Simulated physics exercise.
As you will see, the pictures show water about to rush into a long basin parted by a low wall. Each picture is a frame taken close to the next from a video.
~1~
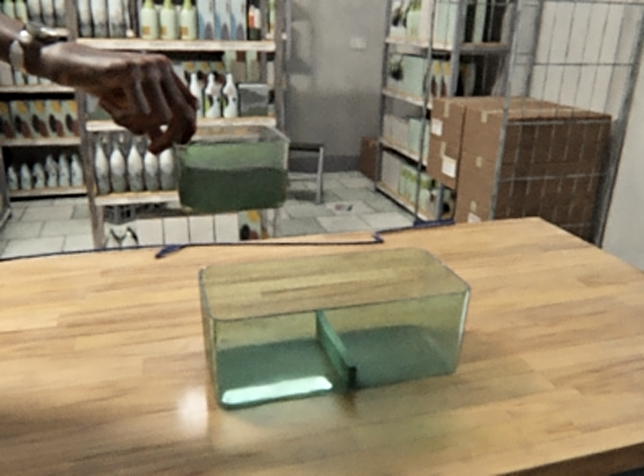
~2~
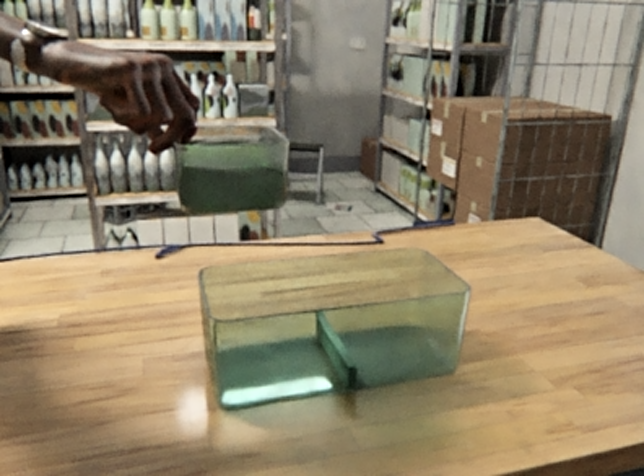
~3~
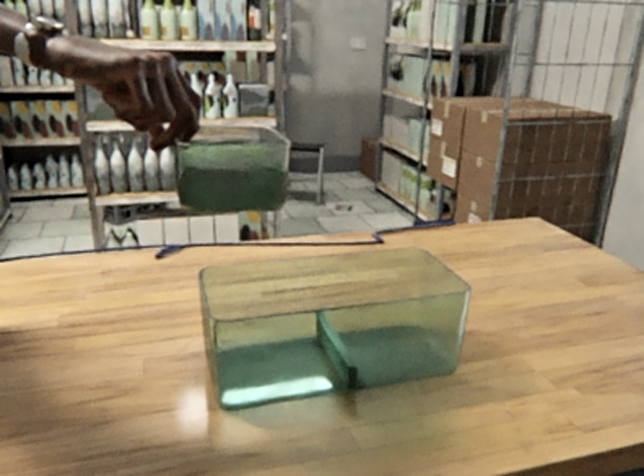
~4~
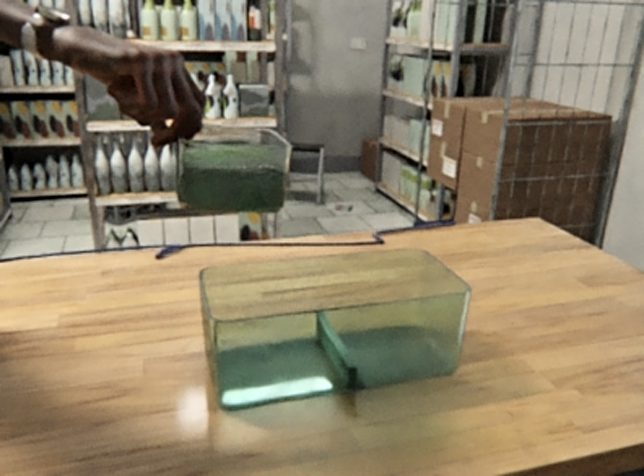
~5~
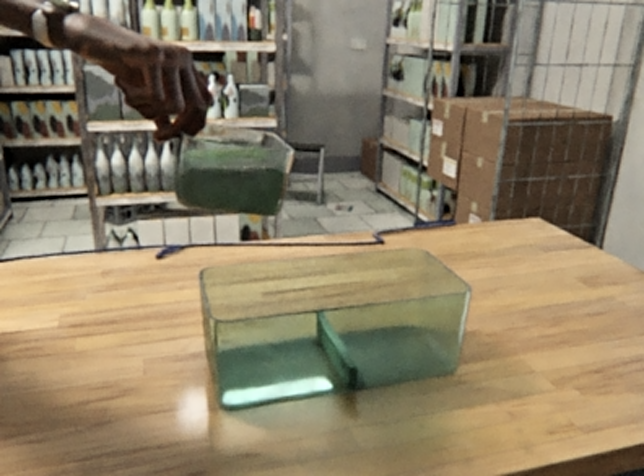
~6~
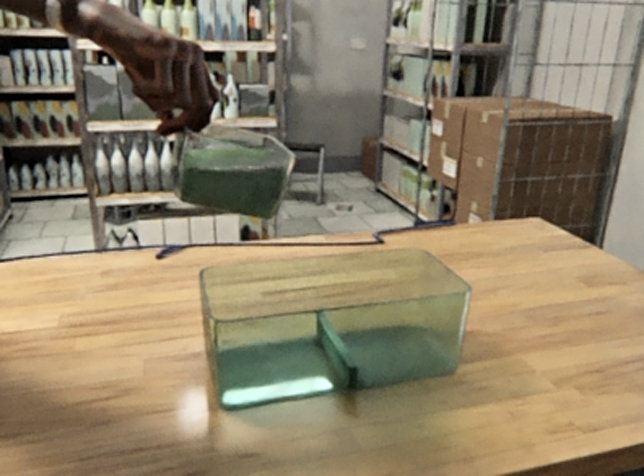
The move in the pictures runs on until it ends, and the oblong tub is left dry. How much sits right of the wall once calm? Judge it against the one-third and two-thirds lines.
It ends up between the two lines.
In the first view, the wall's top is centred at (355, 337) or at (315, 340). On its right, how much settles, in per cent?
In order, 10 and 70 in a hundred.
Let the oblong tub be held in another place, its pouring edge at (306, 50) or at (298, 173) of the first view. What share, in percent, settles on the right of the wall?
Close to 80 in a hundred, then close to 60 in a hundred.
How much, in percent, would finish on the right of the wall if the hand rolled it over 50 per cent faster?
It comes to 45 per cent or so.
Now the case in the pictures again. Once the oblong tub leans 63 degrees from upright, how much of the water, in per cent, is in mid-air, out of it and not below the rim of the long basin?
Around 25 in a hundred.
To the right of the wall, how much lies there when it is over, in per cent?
50 % or thereabouts.
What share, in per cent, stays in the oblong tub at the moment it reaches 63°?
Roughly 65 %.
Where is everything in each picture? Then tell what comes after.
In the first frame, tilt 0°; pouring edge (279, 134); surface from (176, 160) to (276, 156); the long basin's rim runs from (204, 294) to (446, 268); the wall's top is at (334, 338).
In the second frame, tilt 1°; pouring edge (280, 135); surface from (176, 160) to (276, 156).
In the third frame, tilt 3°; pouring edge (281, 137); surface from (177, 160) to (276, 157).
In the fourth frame, tilt 6°; pouring edge (282, 141); surface from (177, 160) to (277, 157).
In the fifth frame, tilt 11°; pouring edge (284, 145); surface from (177, 160) to (278, 158).
In the sixth frame, tilt 16°; pouring edge (286, 150); surface from (176, 162) to (279, 158).
A moment on, the oblong tub is tipped part way and 65 per cent is still to pour, 7 is left of the wall and 0 right of it.
Next, the oblong tub is tipped on its side and 18 per cent is still to pour, 23 is left of the wall and 46 right of it.
Then the oblong tub is tipped on its side and 2 per cent is still to pour, 48 is left of the wall and 47 right of it.
Later the oblong tub is tipped on its side and 0 per cent is still to pour, 52 is left of the wall and 48 right of it.
Finally, 52 per cent lies left of the wall, 48 right of it and 1 outside.
